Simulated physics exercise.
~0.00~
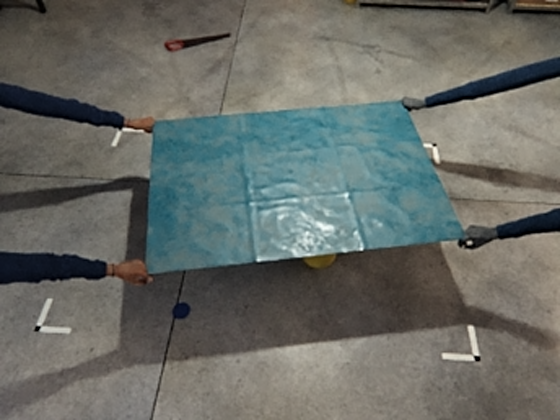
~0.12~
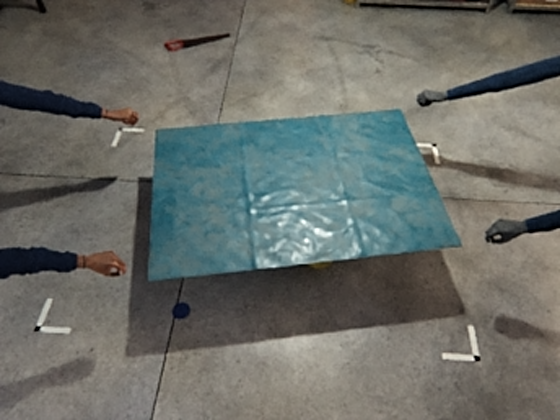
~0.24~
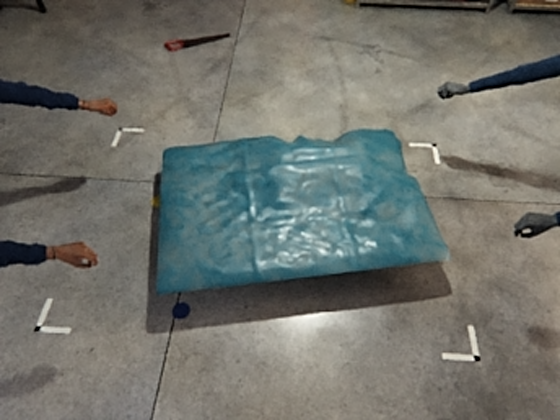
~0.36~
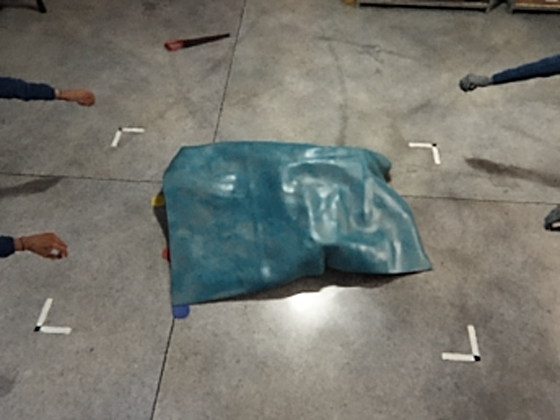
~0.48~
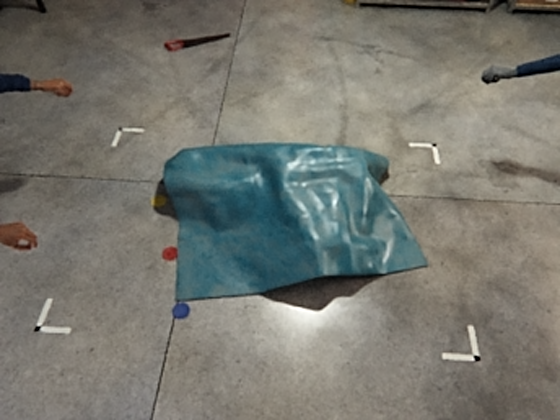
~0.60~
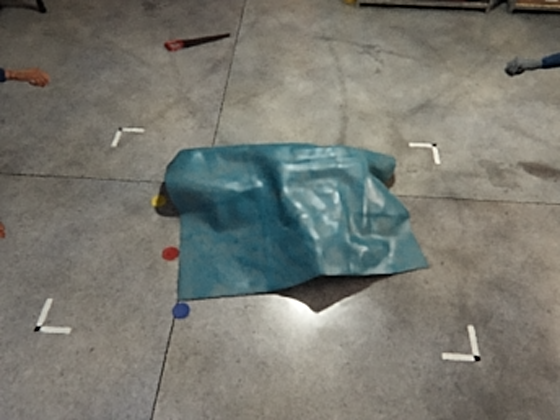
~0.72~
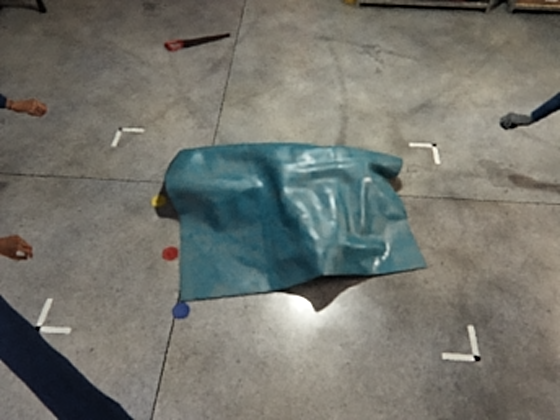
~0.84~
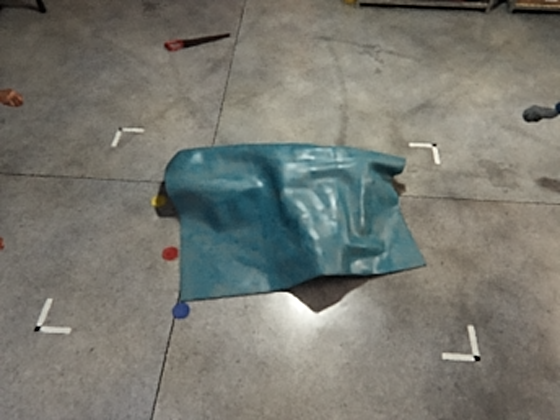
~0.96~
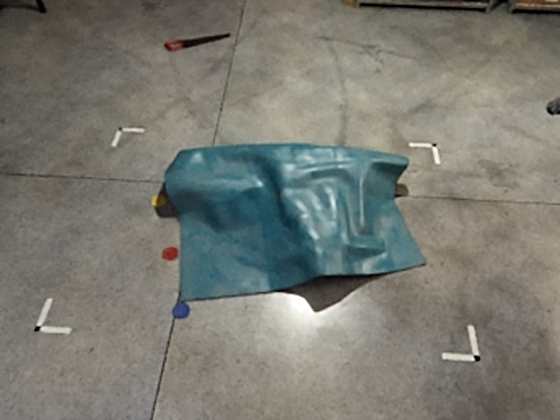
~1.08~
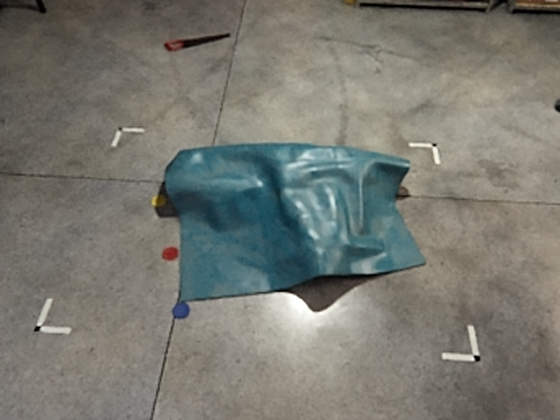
A teal, mottled tarp is held flat by four hands, two reaching from each side, above a grey concrete workshop floor seen from high up. White corner marks surround it, a red-handled tool lies beyond, and a blue disc sits near the lower left. The hands open and draw back as the sheet drops, its surface rippling and folding. It settles in a crumpled heap, and an arm briefly crosses the lower left corner. Its right side shifts slightly while blue, red and yellow pieces remain visible along the left, with raised folds hiding whatever lies beneath.
